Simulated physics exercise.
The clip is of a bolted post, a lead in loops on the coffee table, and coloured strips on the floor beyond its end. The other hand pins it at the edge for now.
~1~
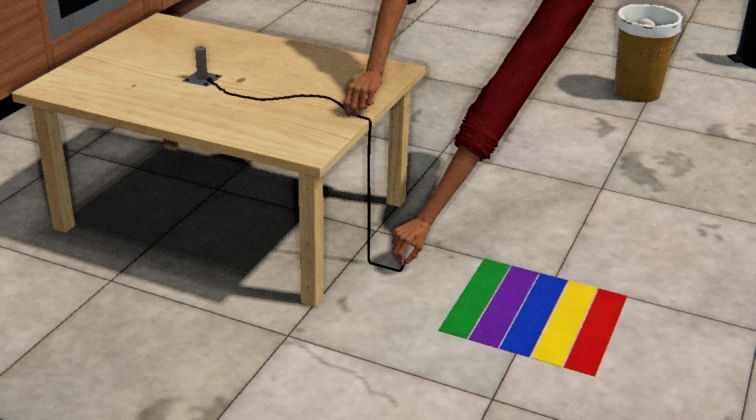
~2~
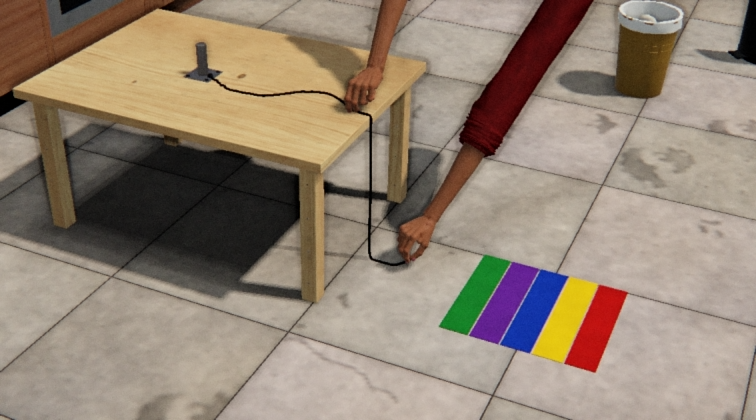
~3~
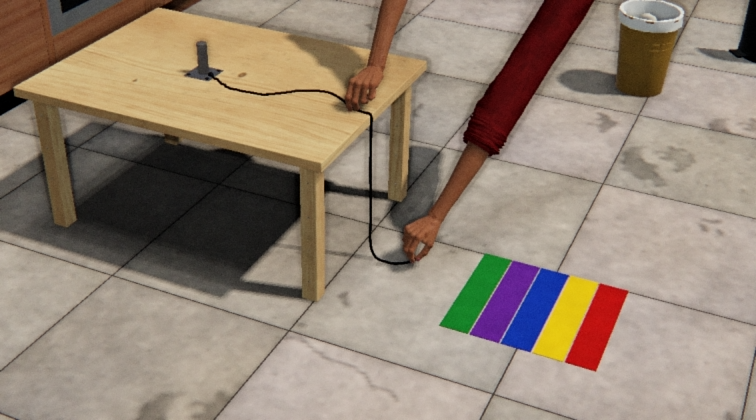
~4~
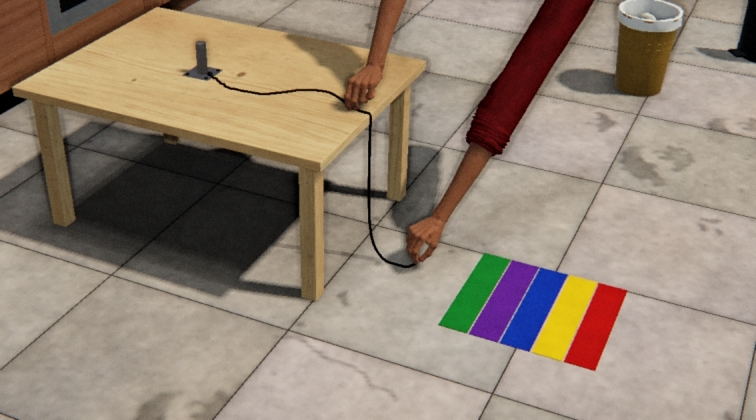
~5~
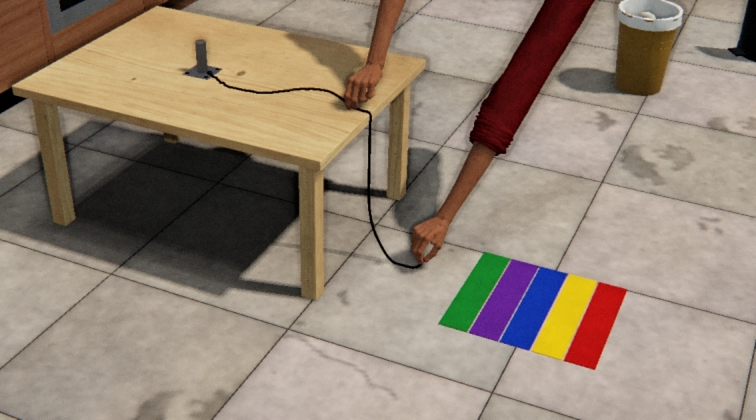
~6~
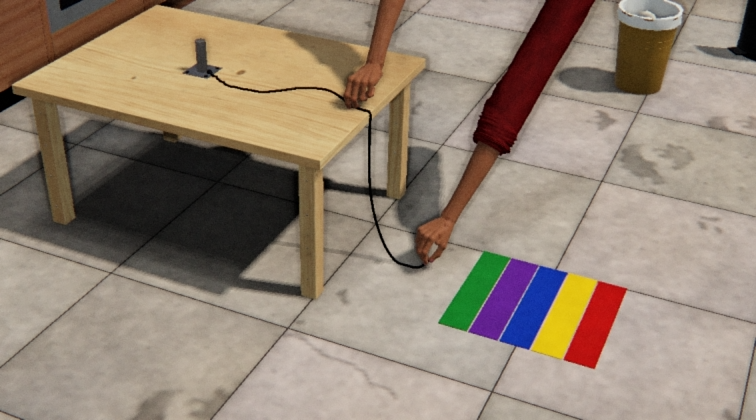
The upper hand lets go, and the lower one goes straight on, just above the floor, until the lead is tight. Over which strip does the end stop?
Over blue.
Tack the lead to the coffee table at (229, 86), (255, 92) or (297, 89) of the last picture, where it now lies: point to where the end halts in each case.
Try by try, around (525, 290), (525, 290) and (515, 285).
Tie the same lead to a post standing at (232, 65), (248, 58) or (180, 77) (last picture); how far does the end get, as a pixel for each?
Near (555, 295), (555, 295) and (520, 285).
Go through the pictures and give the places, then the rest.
End (404, 262); green (461, 320); purple (491, 329); blue (522, 338); yellow (554, 347); red (586, 356), in the first picture.
End (410, 260); lead through (225, 86) (278, 95) (339, 99) (370, 132) (371, 193) (370, 245), in the second picture.
End (415, 260), in the third picture.
End (419, 260); lead through (225, 84) (278, 93) (339, 98) (370, 131) (369, 191) (374, 244), in the fourth picture.
End (423, 261), in the fifth picture.
End (428, 261); lead through (224, 82) (278, 91) (338, 96) (370, 129) (370, 189) (384, 244), in the sixth picture.
A little later, end near (487, 277); over green.
Next, end near (517, 285); over purple.
When it is tight, end near (536, 290); over blue. The end stops over the blue strip.
